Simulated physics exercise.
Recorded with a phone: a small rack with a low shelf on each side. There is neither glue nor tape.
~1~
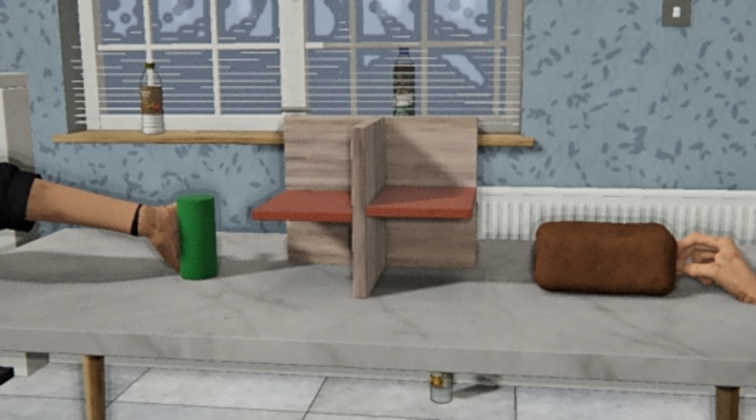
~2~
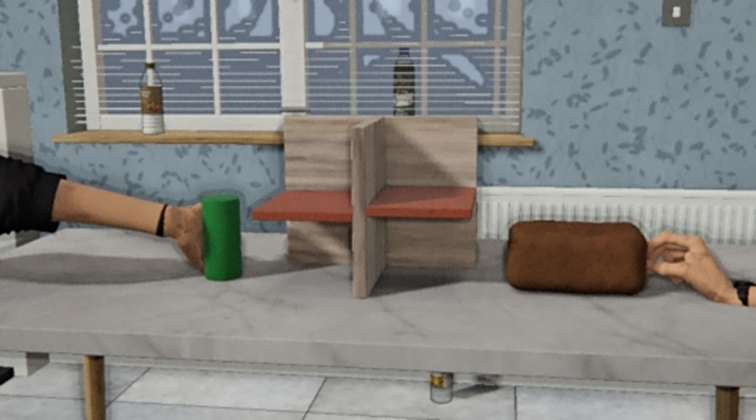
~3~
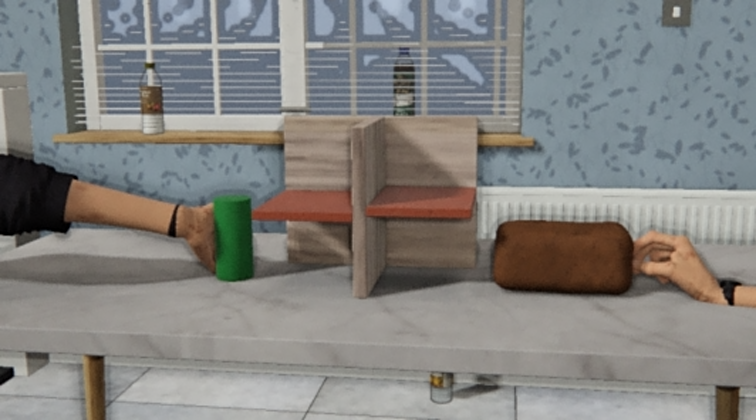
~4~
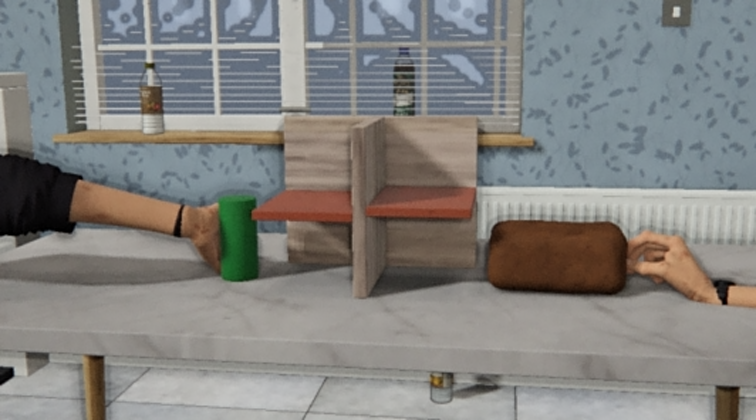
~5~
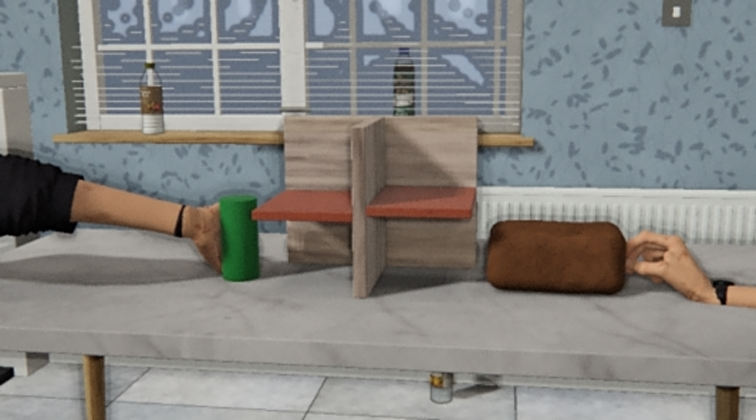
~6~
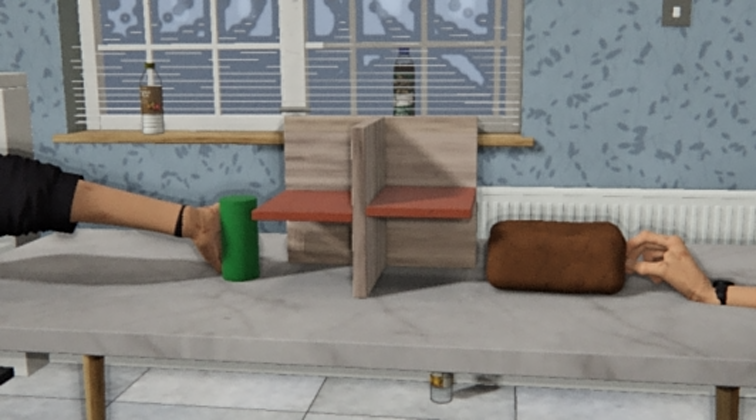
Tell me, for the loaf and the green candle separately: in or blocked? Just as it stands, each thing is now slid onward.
Result: The loaf is in, the green candle is blocked.
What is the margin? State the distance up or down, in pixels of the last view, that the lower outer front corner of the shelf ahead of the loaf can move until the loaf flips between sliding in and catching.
About 16 pixels, downward.
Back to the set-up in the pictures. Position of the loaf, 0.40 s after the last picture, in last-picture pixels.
About (521, 255).
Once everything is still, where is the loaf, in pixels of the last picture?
Its middle settles around (450, 253) in the last picture.
Then, 0.40 s after the last picture, loaf sliding up to the opening near (521, 255); green candle stopped at the opening near (252, 238).
At rest, the loaf goes under, near (450, 253); the green candle stops at the shelf, near (252, 238).
